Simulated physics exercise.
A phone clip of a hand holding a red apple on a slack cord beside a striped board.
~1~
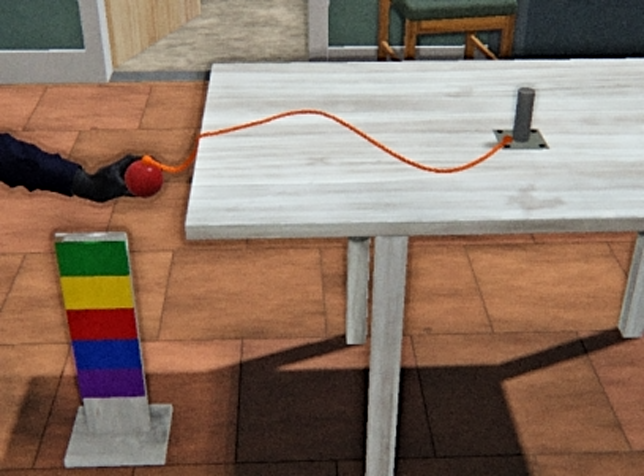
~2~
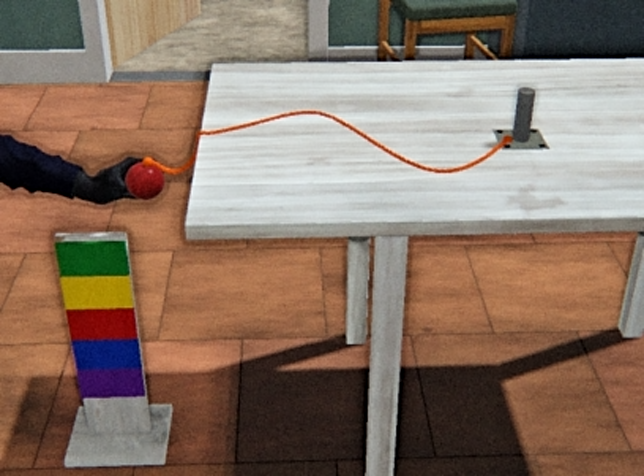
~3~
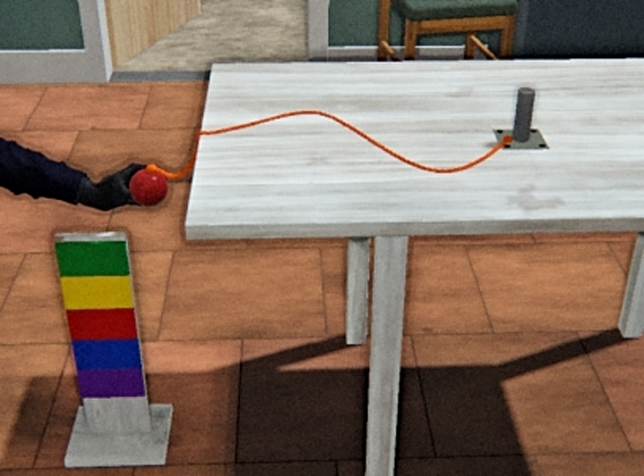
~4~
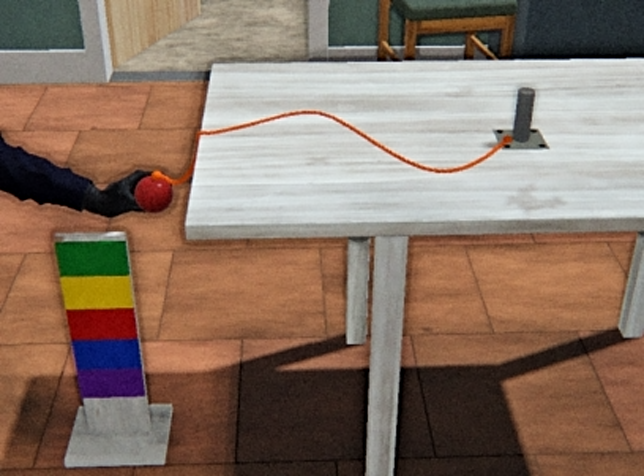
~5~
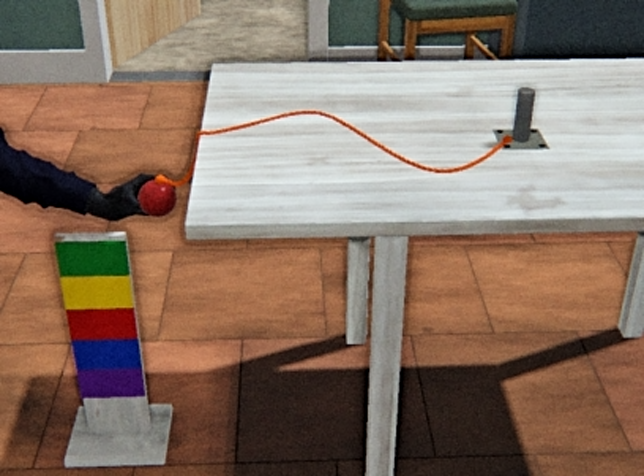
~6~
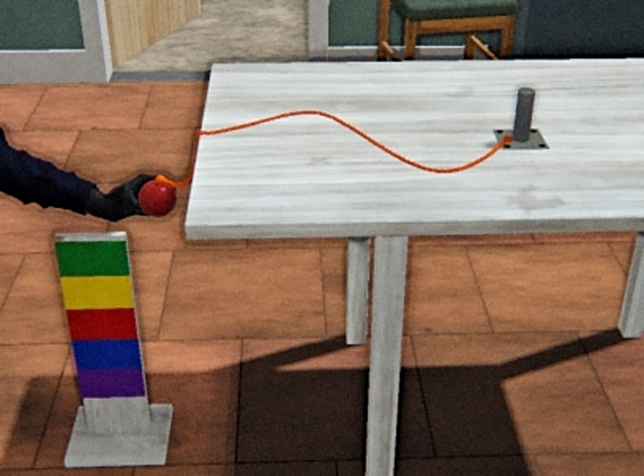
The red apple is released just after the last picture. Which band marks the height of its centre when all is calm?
At red.
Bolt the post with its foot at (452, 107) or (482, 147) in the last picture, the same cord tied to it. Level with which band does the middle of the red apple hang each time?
One after the other, blue; blue.
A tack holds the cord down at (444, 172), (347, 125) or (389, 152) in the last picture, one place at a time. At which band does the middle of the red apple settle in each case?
Try by try: Yellow; green; yellow.
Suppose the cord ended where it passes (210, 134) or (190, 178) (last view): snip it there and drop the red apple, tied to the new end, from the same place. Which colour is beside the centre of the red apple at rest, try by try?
Try by try: Green; yellow.
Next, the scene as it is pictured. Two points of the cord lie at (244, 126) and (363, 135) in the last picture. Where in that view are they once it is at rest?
About (201, 208), and the other about (293, 145).
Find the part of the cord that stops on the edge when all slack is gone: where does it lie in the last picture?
The one at (294, 114).
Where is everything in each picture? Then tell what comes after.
In the first picture, red apple (144, 179); green (92, 260); yellow (97, 294); red (102, 325); blue (107, 356); purple (111, 384).
In the second picture, red apple (145, 181); cord through (489, 155) (413, 165) (356, 131) (294, 114) (214, 133).
In the third picture, red apple (149, 188).
In the fourth picture, red apple (154, 195); cord through (489, 155) (413, 165) (356, 131) (294, 114) (214, 133).
In the fifth picture, red apple (158, 198).
In the sixth picture, red apple (158, 199); cord through (489, 155) (413, 165) (356, 131) (294, 114) (214, 133).
Early on, apple near (218, 301); level with yellow.
Midway, apple near (198, 329); level with red.
Finally, apple near (206, 330); level with red. Its centre hangs level with the red band.
